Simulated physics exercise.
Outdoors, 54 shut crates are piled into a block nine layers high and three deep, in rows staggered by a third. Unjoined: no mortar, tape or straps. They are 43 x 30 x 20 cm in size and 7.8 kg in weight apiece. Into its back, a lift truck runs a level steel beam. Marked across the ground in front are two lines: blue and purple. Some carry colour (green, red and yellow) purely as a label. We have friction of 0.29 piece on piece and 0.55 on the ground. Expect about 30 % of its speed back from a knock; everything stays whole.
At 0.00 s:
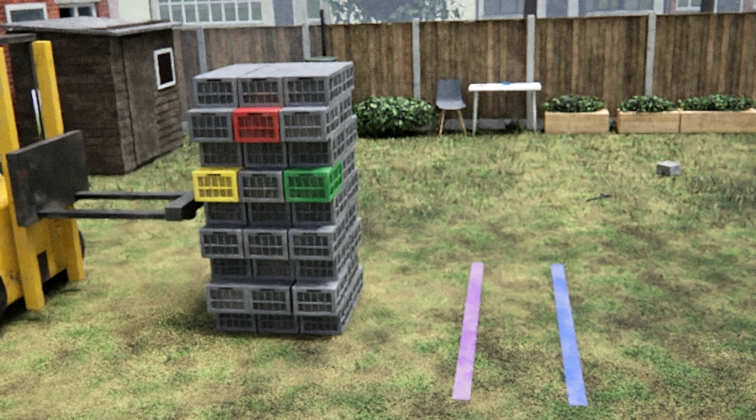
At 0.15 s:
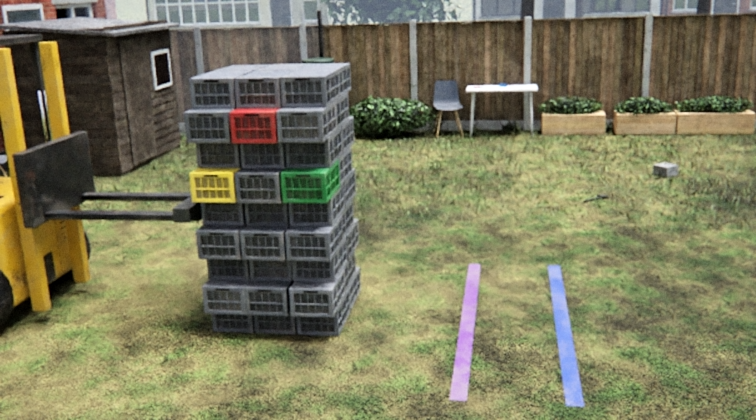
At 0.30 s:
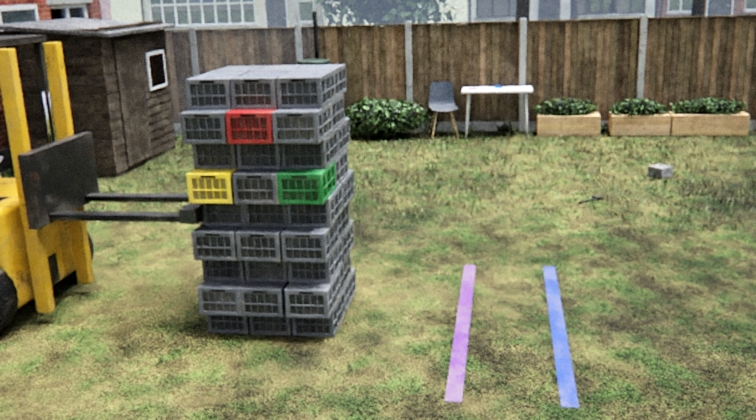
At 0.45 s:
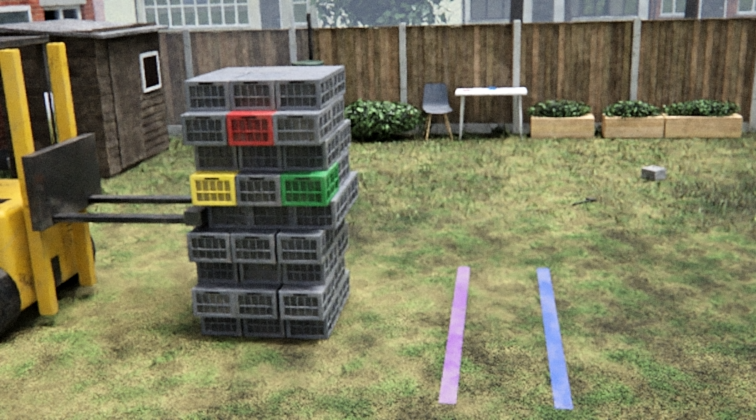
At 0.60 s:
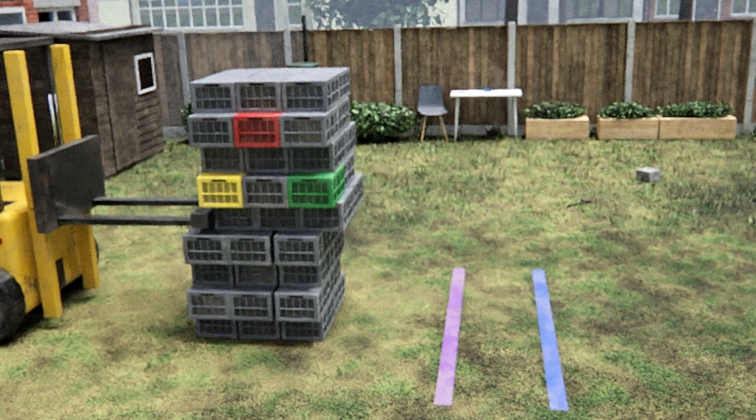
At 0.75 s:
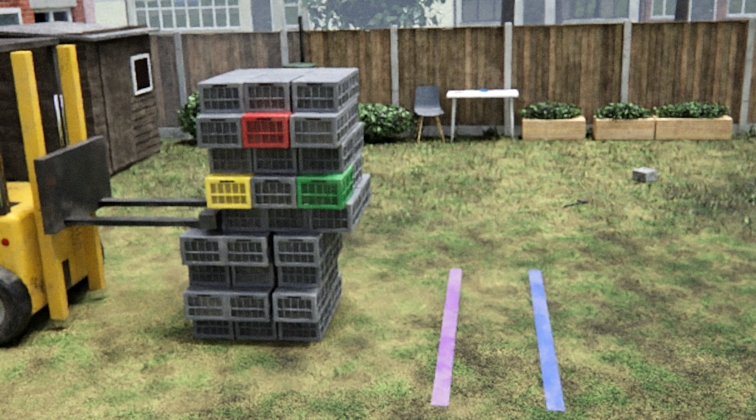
A tall stack of grey crates shifts right in its upper layers as a forklift pushes in.
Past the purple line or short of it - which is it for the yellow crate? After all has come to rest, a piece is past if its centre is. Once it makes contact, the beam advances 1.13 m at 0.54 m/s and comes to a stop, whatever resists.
It never arrives at the line.
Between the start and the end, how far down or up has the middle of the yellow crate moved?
Looks like it winds up about 70 centimetres lower.
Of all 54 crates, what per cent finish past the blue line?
Around 20 %.
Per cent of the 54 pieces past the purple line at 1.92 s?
30 percent by then.
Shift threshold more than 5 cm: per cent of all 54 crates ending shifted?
70 percent of them have shifted.
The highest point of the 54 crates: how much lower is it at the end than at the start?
55 cm.
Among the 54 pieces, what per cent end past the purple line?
35%.
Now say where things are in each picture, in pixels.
In the first frame (we follow the side turned to the camera; the camera pans a little), beam (175, 215) 12 cm from the stack; blue line, near end, (569, 346); purple line, near end, (468, 343); yellow crate (215, 187); red crate (256, 127); green crate (307, 187); no piece has moved.
Beam (183, 216) 38 mm from the stack; yellow crate (212, 188), in the second frame.
Beam (189, 217) 43 mm in; yellow crate (209, 189); 7 stirred so far, in the third frame.
Beam (194, 219) 12 cm in; yellow crate (213, 191) displaced 8 cm; green crate (303, 191) displaced 7 cm; 32 stirred so far, in the fourth frame.
Beam (200, 221) 21 cm in; yellow crate (220, 193) displaced 16 cm; green crate (310, 193) displaced 15 cm; 35 stirred so far, in the fifth frame.
Beam (209, 222) 29 cm in; blue line, near end, (547, 352); purple line, near end, (446, 349); yellow crate (228, 194) displaced 24 cm; green crate (319, 194) displaced 23 cm; red crate (265, 132) displaced 21 cm; 36 stirred so far, in the sixth frame.
Around 1.04 s, none of the 54 crates past the purple line, 40 disturbed; yellow crate tipped 3°; green crate tipped 8°.
Around 1.44 s, 4 of the 54 crates past the purple line; yellow crate tipped 12°; green crate tipped 47°, 28 cm lower.
Around 1.92 s, 16 of the 54 crates past the purple line; yellow crate tipped 8°, 6 cm lower; green crate on its side.
Around 2.70 s, 18 of the 54 crates past the purple line; yellow crate upside down; red crate on its side.
Finally (5.0 s), 20 of the 54 crates past the purple line; yellow crate upside down; red crate upside down; green crate on its side. Seen by the last camera, middles, yellow crate near (378, 295), red crate near (737, 327).
